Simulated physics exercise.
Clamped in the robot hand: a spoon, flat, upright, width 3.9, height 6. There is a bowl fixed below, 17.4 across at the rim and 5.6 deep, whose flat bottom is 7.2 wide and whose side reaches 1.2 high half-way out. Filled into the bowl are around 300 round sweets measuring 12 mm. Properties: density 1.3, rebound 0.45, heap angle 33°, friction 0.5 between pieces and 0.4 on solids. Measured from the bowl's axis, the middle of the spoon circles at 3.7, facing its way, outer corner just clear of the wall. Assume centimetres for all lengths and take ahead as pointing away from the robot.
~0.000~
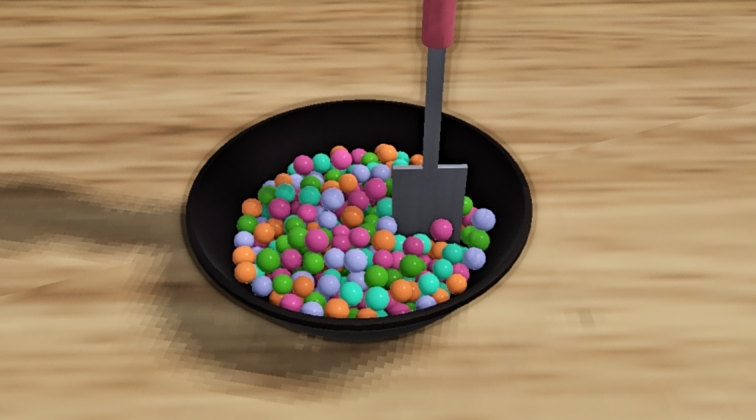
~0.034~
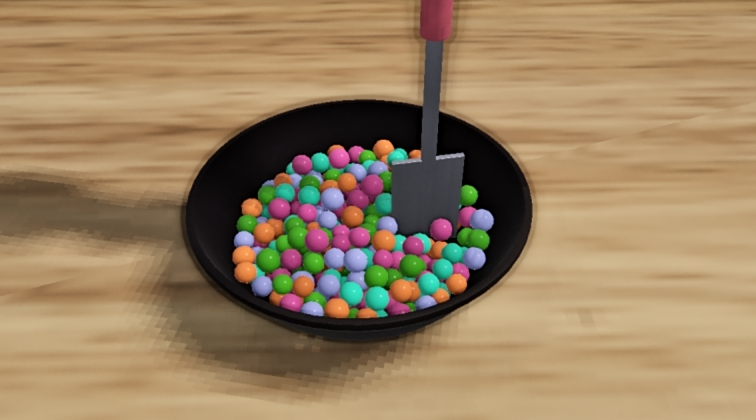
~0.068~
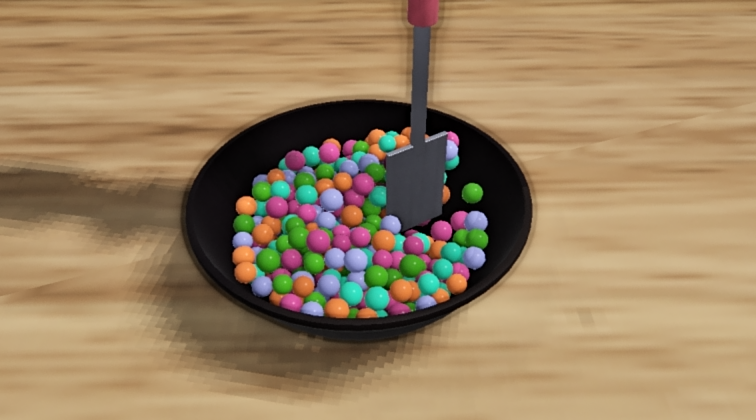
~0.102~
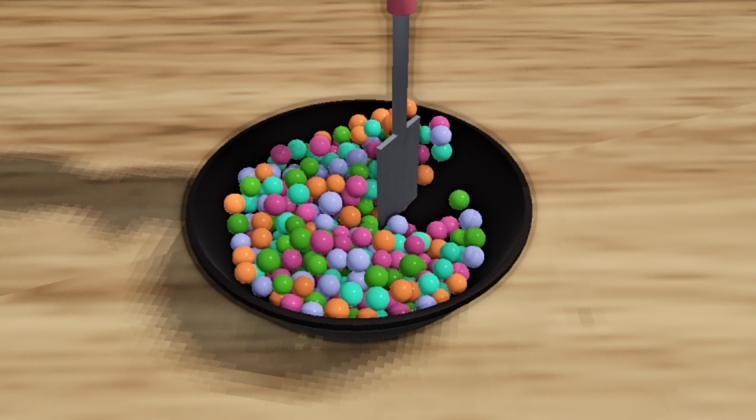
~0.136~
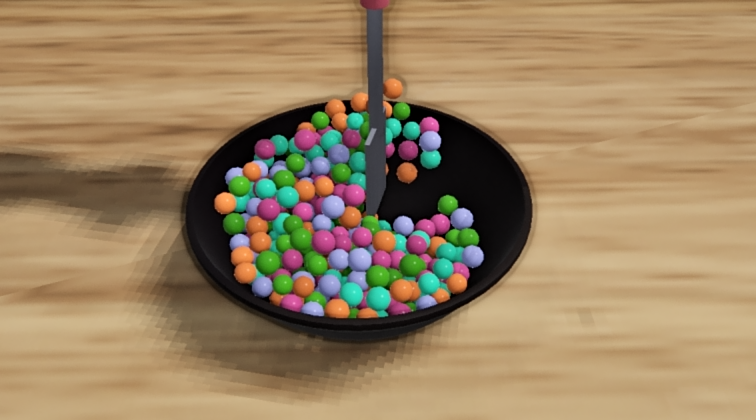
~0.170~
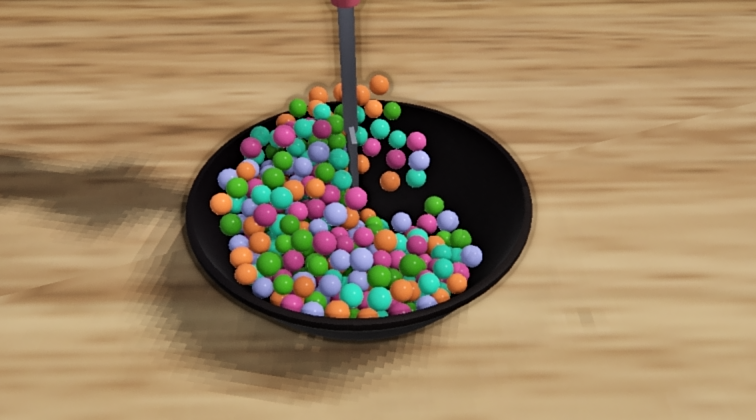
The video shows a grey spatula with a red handle sweeping leftward through colourful balls in a black bowl on a wooden surface, turning edge-on as it pushes them toward the back left and exposes the bowl's right side.
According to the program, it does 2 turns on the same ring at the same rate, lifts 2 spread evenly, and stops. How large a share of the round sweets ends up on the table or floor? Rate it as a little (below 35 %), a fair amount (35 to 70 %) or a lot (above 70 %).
A little.
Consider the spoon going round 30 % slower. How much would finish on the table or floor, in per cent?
Roughly 15 per cent.
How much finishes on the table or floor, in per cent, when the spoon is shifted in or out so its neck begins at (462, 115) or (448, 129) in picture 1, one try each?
20 and 30 %.
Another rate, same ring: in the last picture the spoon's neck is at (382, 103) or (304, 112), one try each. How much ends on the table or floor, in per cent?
Some 15 and 35 per cent respectively.
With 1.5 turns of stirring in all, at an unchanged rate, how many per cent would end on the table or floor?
Then some 25 per cent.
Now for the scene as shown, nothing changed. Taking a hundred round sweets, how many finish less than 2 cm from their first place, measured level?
About 5 per cent.
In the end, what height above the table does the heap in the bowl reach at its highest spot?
5.5 cm or so.
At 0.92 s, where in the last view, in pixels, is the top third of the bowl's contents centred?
Around (314, 229).
After 0.55 s, 341° round, highest piece 8 above the table; 250 in the bowl, 42 on the table or floor, 9 in flight or on the tool.
After 0.92 s, 225° round, highest piece 6 above the table; 230 in the bowl, 71 on the table or floor.
After 1.31 s, 0° round, highest piece 5 above the table; 230 in the bowl, 71 on the table or floor.
After 2.01 s, 0° round, highest piece 5 above the table; 230 in the bowl, 71 on the table or floor.
At rest, 230 in the bowl, 71 on the table or floor. That is 24 % on the table or floor.
